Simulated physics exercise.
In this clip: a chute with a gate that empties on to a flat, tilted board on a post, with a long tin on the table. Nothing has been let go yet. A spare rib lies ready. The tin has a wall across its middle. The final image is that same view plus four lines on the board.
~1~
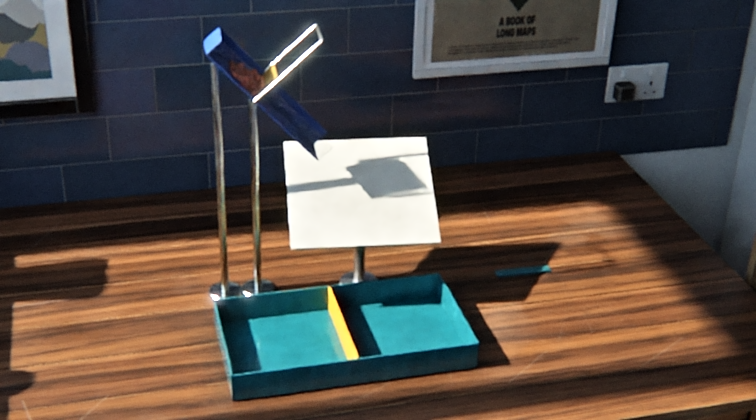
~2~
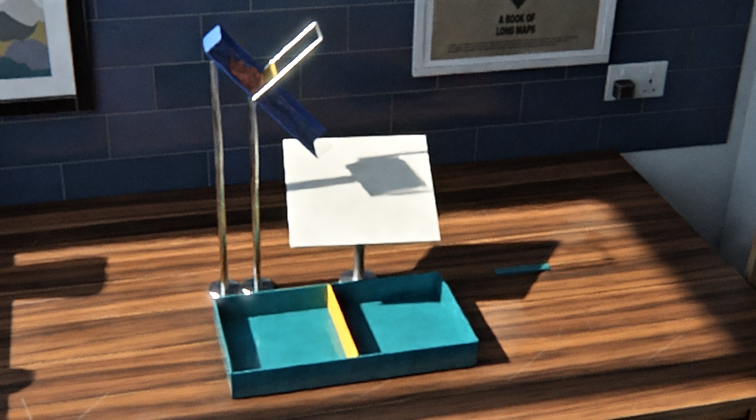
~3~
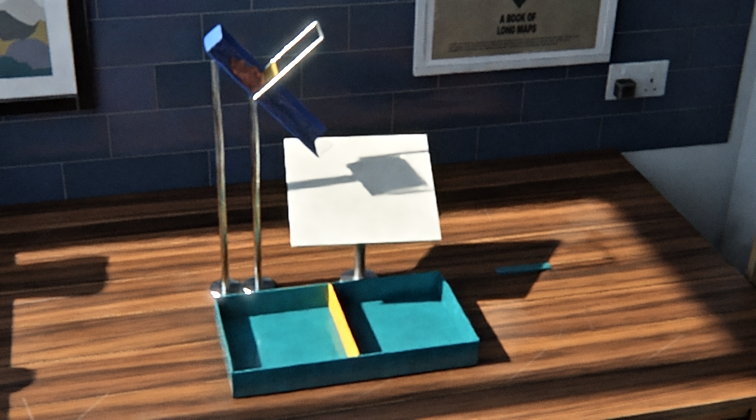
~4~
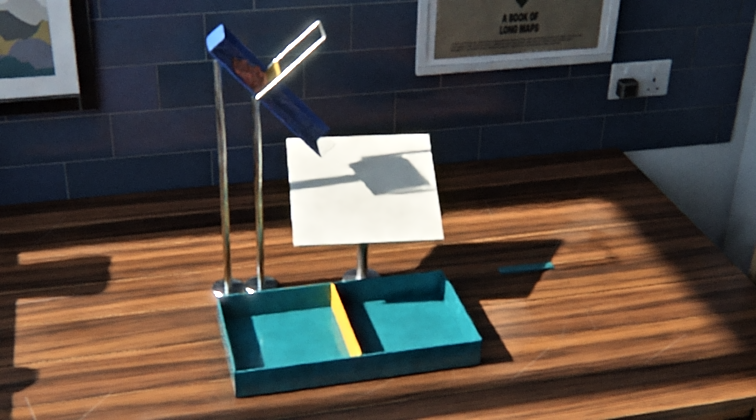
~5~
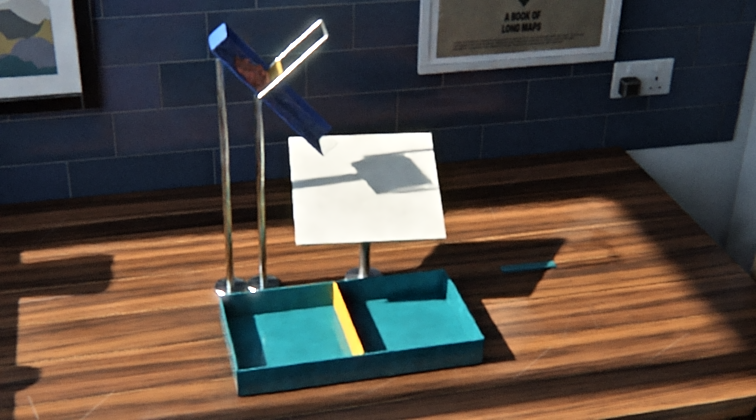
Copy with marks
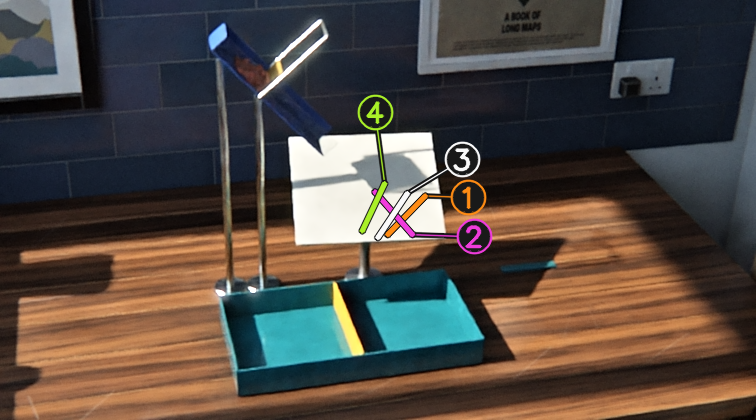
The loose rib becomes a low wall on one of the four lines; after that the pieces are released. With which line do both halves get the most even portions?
4 beats the others.
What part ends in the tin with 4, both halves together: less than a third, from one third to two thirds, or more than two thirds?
It is more than two thirds.
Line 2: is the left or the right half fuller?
More lands on the right.
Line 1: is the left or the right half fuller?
The right half.
On the marked copy, line 1 from (425, 195) to (387, 234); line 2 from (375, 191) to (412, 234); line 3 from (407, 193) to (377, 237); line 4 from (384, 183) to (362, 230).
If 1 is chosen, of what is caught, only a few in the left half, all but a few in the right.
If 2 is chosen, of what is caught, only a few in the left half, all but a few in the right.
If 3 is chosen, of what is caught, a small share in the left half, the bulk in the right.
If 4 is chosen, of what is caught, close to half in the left half, close to half in the right.
